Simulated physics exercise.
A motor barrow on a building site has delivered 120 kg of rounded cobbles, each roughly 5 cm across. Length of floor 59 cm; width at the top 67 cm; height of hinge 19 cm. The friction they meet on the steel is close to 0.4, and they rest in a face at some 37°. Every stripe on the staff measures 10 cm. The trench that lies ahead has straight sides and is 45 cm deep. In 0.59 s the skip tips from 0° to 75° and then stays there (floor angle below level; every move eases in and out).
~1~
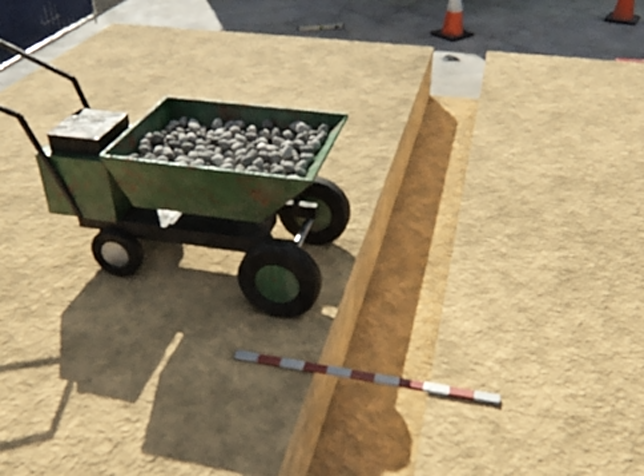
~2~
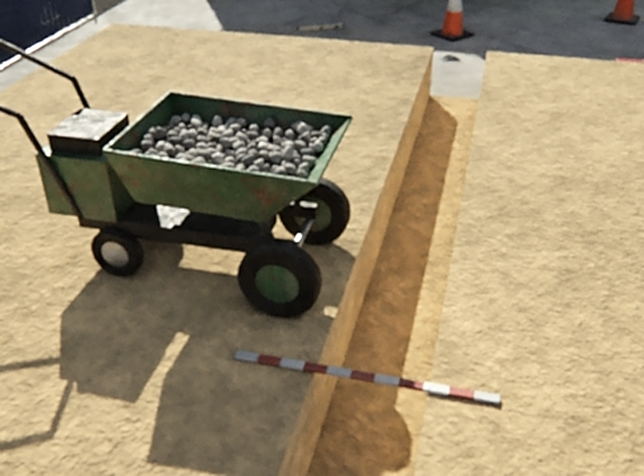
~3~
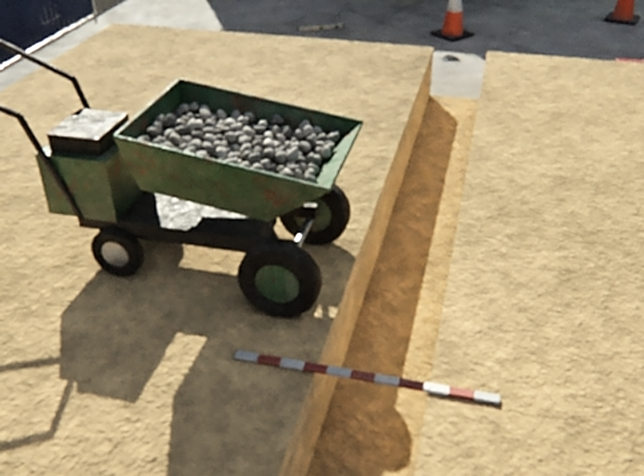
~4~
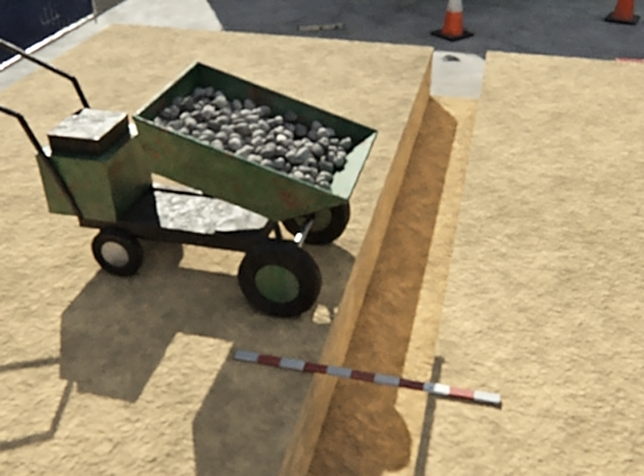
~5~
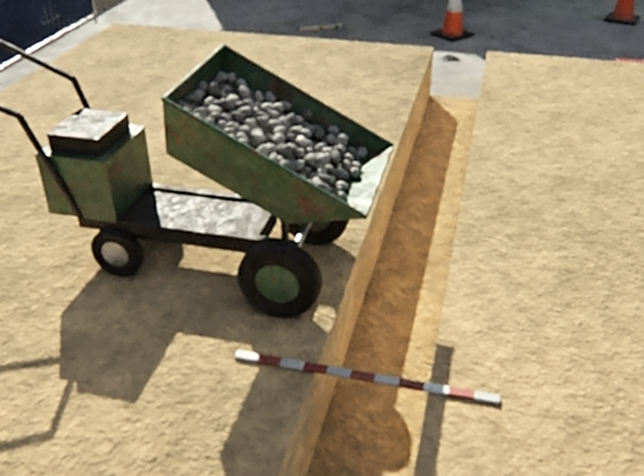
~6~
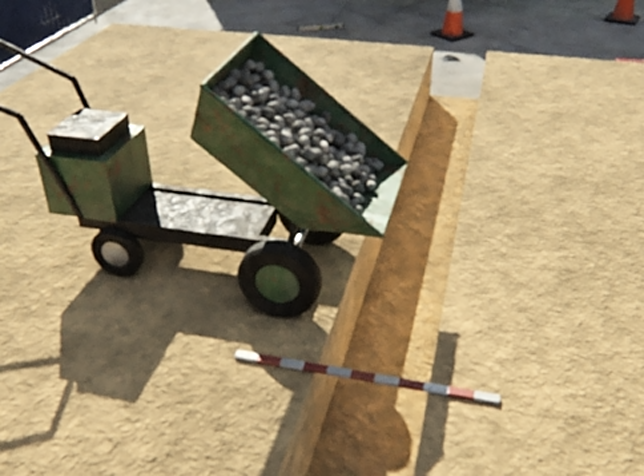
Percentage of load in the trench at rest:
22 %.
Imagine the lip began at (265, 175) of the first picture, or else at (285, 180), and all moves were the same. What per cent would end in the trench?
Around 65 and then 45 percent.
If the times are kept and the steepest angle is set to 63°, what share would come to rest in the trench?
Some 25 in a hundred, I'd say.
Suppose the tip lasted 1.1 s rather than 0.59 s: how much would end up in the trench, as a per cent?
Then some 35 per cent would.
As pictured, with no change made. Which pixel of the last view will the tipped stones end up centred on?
I'd point to around (516, 301).
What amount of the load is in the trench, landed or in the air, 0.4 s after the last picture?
About 10%.
Then, 0.1 s after the last picture the floor is at 63°, 100 % in the skip; the foremost stones are at (397, 231).
Then, 0.4 s after the last picture the floor is at 75°, 56 % in the skip, 11 % in the trench, 33 % past the trench; the foremost stones are at (487, 296).
Then, 0.7 s after the last picture the floor is at 75°, 0 % in the skip, 22 % in the trench, 78 % past the trench; the foremost stones are past the picture's edge.
Then, 2.7 s after the last picture the floor is at 75°, 0 % in the skip, 22 % in the trench, 78 % past the trench; the foremost stones are past the picture's edge.
